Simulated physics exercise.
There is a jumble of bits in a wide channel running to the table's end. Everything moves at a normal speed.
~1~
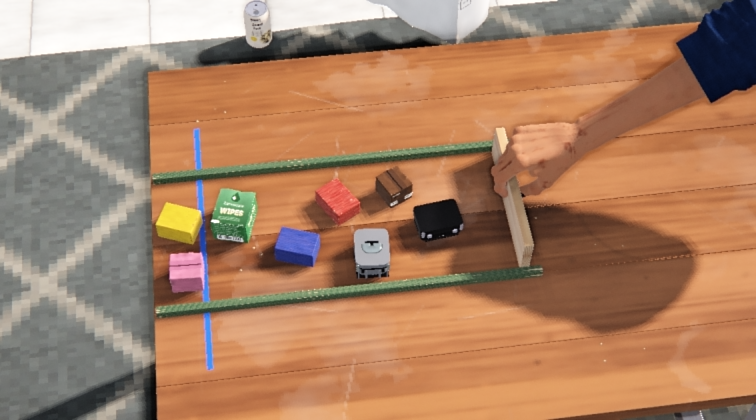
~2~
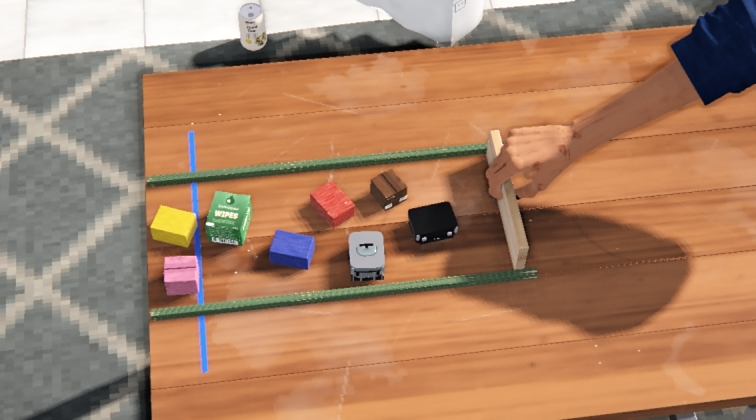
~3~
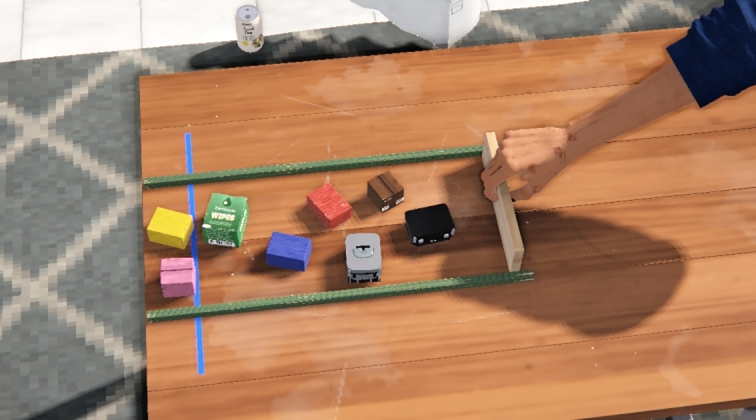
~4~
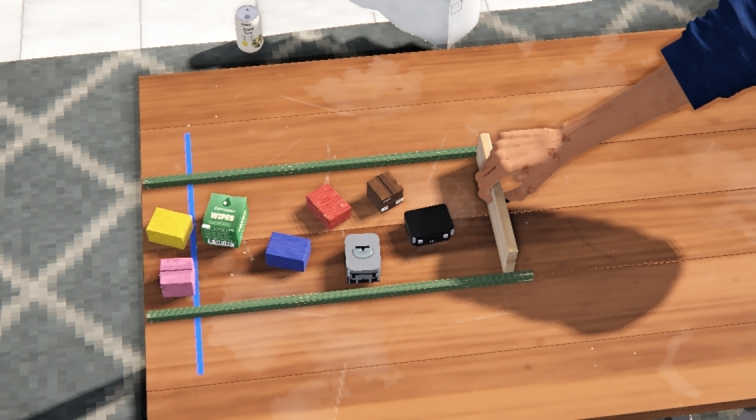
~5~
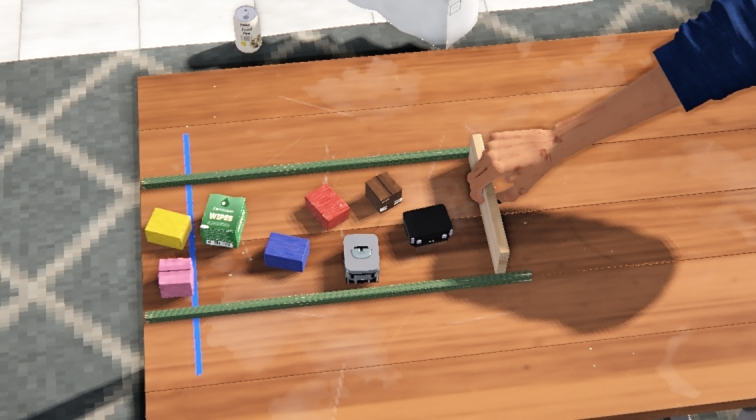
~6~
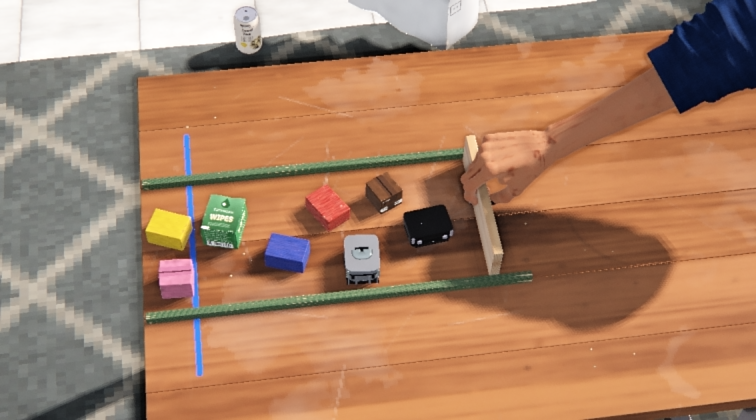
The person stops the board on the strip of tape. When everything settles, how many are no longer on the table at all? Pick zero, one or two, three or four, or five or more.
Three or four are off the table.
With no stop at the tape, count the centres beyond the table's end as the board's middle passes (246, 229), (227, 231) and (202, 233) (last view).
1, 2 and 4.
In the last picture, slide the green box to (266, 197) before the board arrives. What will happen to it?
Well, from there it does not stay.
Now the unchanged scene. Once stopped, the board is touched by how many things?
So the total is 3.
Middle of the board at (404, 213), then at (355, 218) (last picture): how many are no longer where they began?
At first I count 3, and then 4.
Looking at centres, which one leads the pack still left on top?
Nearest at the end: The red block.
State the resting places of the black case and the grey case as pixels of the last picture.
About (171, 252), and the other about (173, 293).
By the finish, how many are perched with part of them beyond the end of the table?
I make it 1.
Soon after, none off yet; yellow block at rest near (169, 230); pink box at rest near (177, 279); green box at rest near (224, 222).
Then, none off yet; yellow block at rest near (169, 230); pink box at rest near (177, 279); green box moved a little near (212, 225).
At rest, the number that fall off is three or four; fallen, blue block, green box, pink box and yellow block.
